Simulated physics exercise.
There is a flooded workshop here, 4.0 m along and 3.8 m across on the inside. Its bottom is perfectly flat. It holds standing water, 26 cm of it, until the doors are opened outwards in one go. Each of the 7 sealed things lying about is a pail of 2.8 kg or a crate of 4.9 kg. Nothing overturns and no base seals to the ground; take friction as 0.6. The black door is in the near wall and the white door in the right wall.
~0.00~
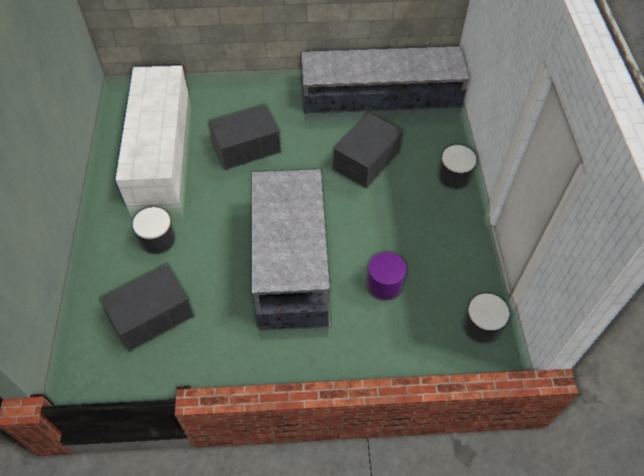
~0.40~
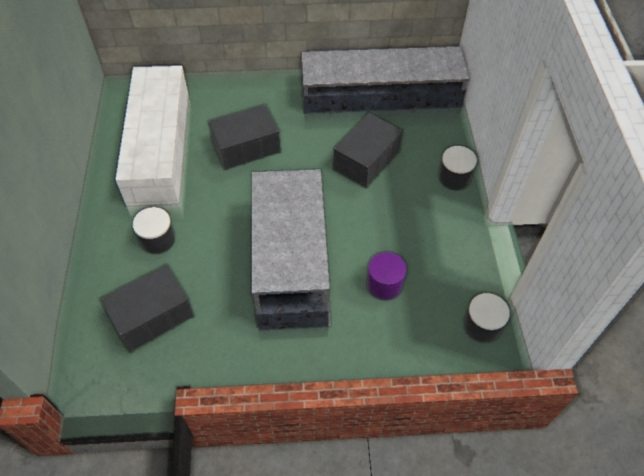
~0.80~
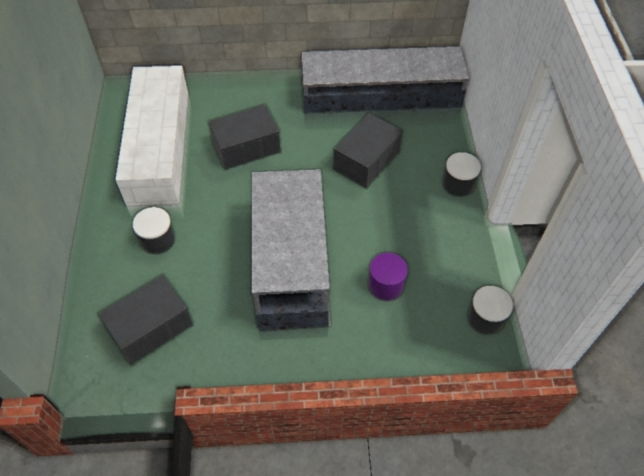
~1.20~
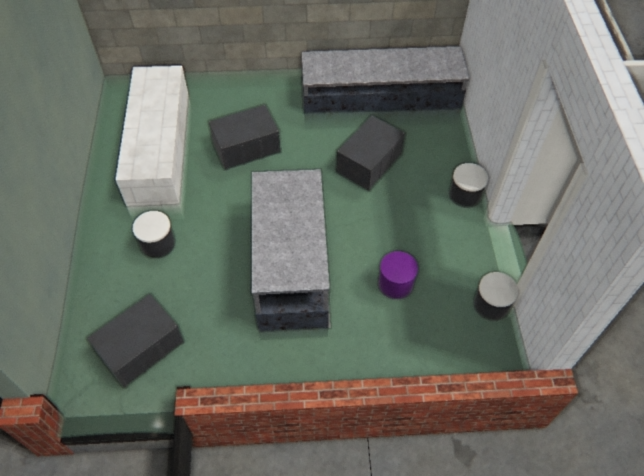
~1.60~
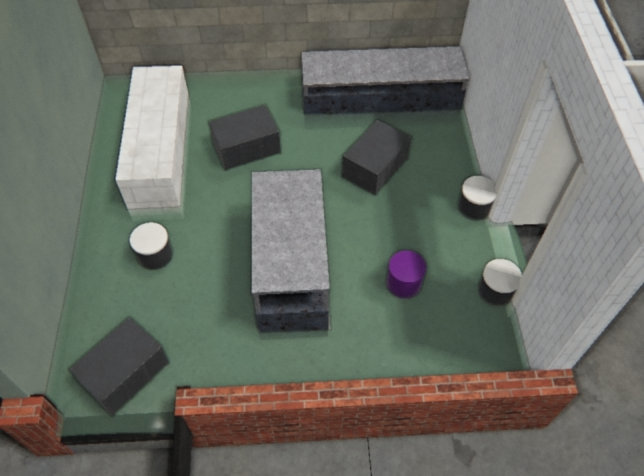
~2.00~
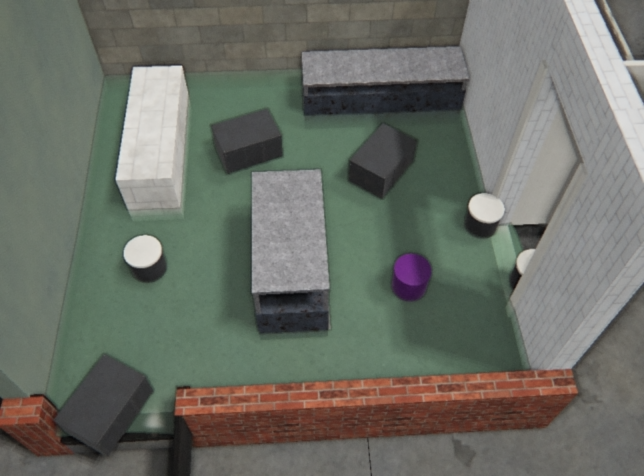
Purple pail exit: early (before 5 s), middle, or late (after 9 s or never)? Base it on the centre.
Timing: Middle slot.
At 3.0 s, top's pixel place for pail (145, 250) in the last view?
It ends up close to (133, 283).
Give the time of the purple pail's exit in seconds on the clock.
Exit time: About 6.5 s.
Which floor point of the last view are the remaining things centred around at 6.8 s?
Around (371, 239).
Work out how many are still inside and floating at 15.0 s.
Count at that moment: 0.
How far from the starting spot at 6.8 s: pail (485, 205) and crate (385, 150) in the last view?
Going in turn, the first is washed out while the second sits 150 cm off.
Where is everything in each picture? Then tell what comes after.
The purple pail at (387, 268), afloat; about 3340 L in view; 0 of 7 have shifted, in the first frame.
The purple pail at (387, 268) floats; about 3280 L in view; 0 of 7 have shifted, in the second frame.
The purple pail at (389, 269), afloat; about 3180 L in view; 3 of 7 have shifted, in the third frame.
The purple pail at (399, 267), afloat, 11 cm from its start; about 3070 L in view; 4 of 7 have shifted, in the fourth frame.
The purple pail at (408, 266), afloat, 18 cm from its start; 21 cm deep round most things; 6 of 7 have shifted, in the fifth frame.
The purple pail at (413, 269) floats, 22 cm from its start; about 2840 L in view; 6 of 7 have shifted, in the sixth frame.
After 3.0 s the purple pail is near (430, 283), 0.4 m from its start, afloat; 3 of 7 are out; 4 afloat.
After 6.8 s the purple pail has gone out (at 6.3 s); 5 of 7 are out; 2 afloat.
After 11.0 s the purple pail has gone out (at 6.3 s); 6 of 7 are out; 1 afloat.
After 15.0 s the purple pail has gone out (at 6.3 s); 7 of 7 are out; 0 afloat.
